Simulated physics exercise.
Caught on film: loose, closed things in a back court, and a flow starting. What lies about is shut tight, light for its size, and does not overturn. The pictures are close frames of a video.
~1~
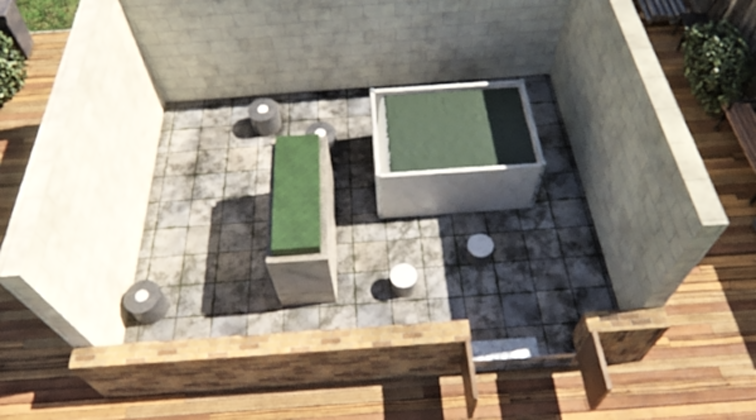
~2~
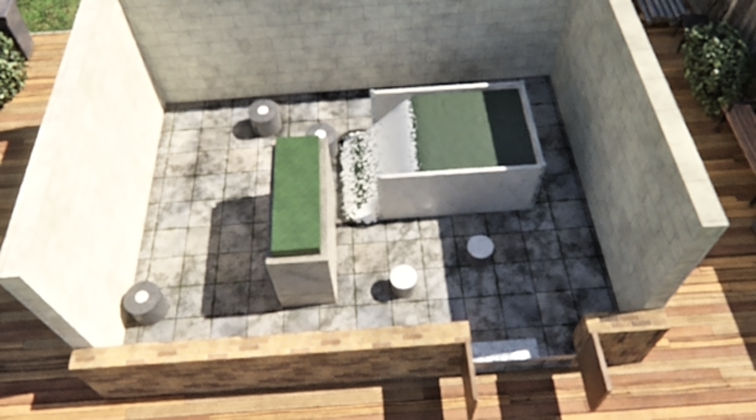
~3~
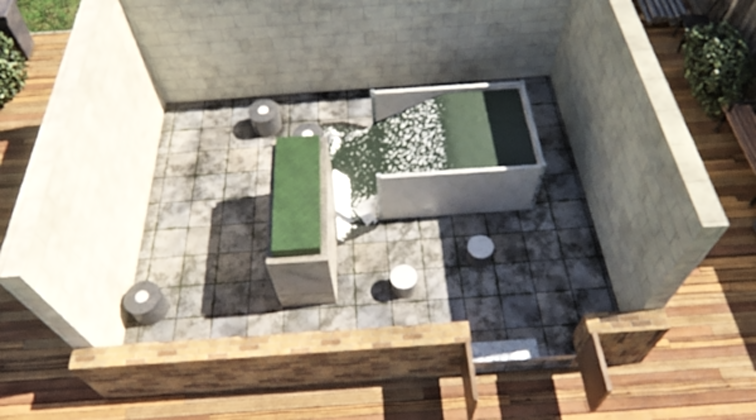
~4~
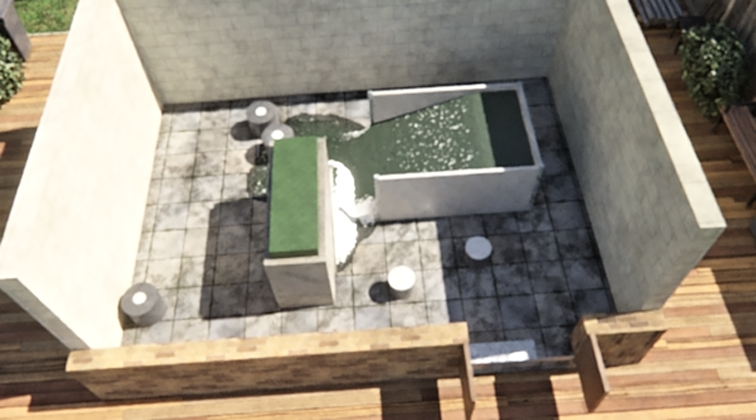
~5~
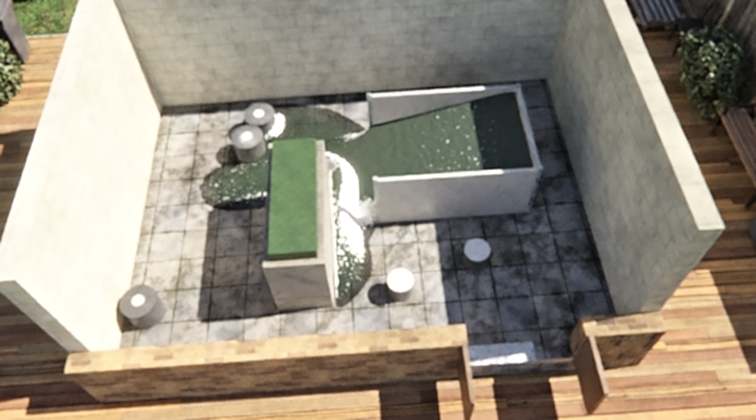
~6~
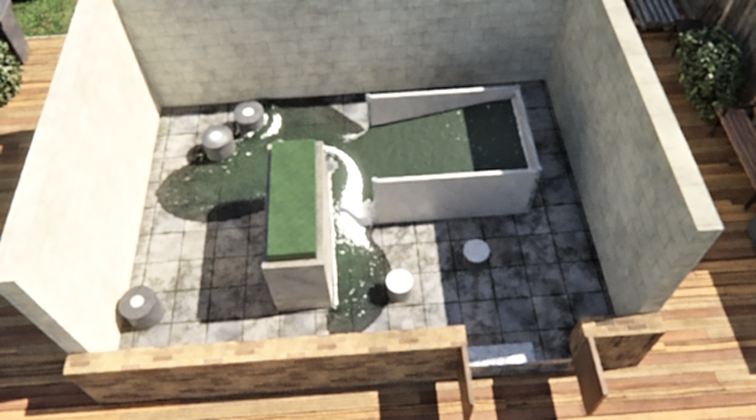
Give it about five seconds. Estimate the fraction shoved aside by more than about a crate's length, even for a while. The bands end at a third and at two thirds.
That comes to two thirds or more.
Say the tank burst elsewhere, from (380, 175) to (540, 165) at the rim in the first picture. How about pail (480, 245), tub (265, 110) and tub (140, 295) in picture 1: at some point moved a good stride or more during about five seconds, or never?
In that order: Pushed that far, short of that, pushed that far.
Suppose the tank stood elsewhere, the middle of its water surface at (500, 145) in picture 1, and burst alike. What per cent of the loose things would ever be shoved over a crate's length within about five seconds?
Close to 80 %.
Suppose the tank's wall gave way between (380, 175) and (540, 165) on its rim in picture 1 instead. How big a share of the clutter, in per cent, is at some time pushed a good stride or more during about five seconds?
Some 60 per cent.
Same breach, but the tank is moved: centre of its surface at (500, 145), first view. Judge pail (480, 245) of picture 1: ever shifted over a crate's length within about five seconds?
Verdict: Never so far.
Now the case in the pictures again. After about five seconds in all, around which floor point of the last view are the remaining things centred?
Around (357, 277).
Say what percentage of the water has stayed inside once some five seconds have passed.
About 98 per cent.
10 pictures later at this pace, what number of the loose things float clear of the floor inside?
That makes 2.
A moment on, 2 of 5 are well off their spots; 0 afloat.
Next, 3 of 5 are well off their spots; 2 afloat.
Later, 4 of 5 are well off their spots; 3 afloat.
In the end, 4 of 5 are well off their spots, and 4 have been at some point; 3 afloat.
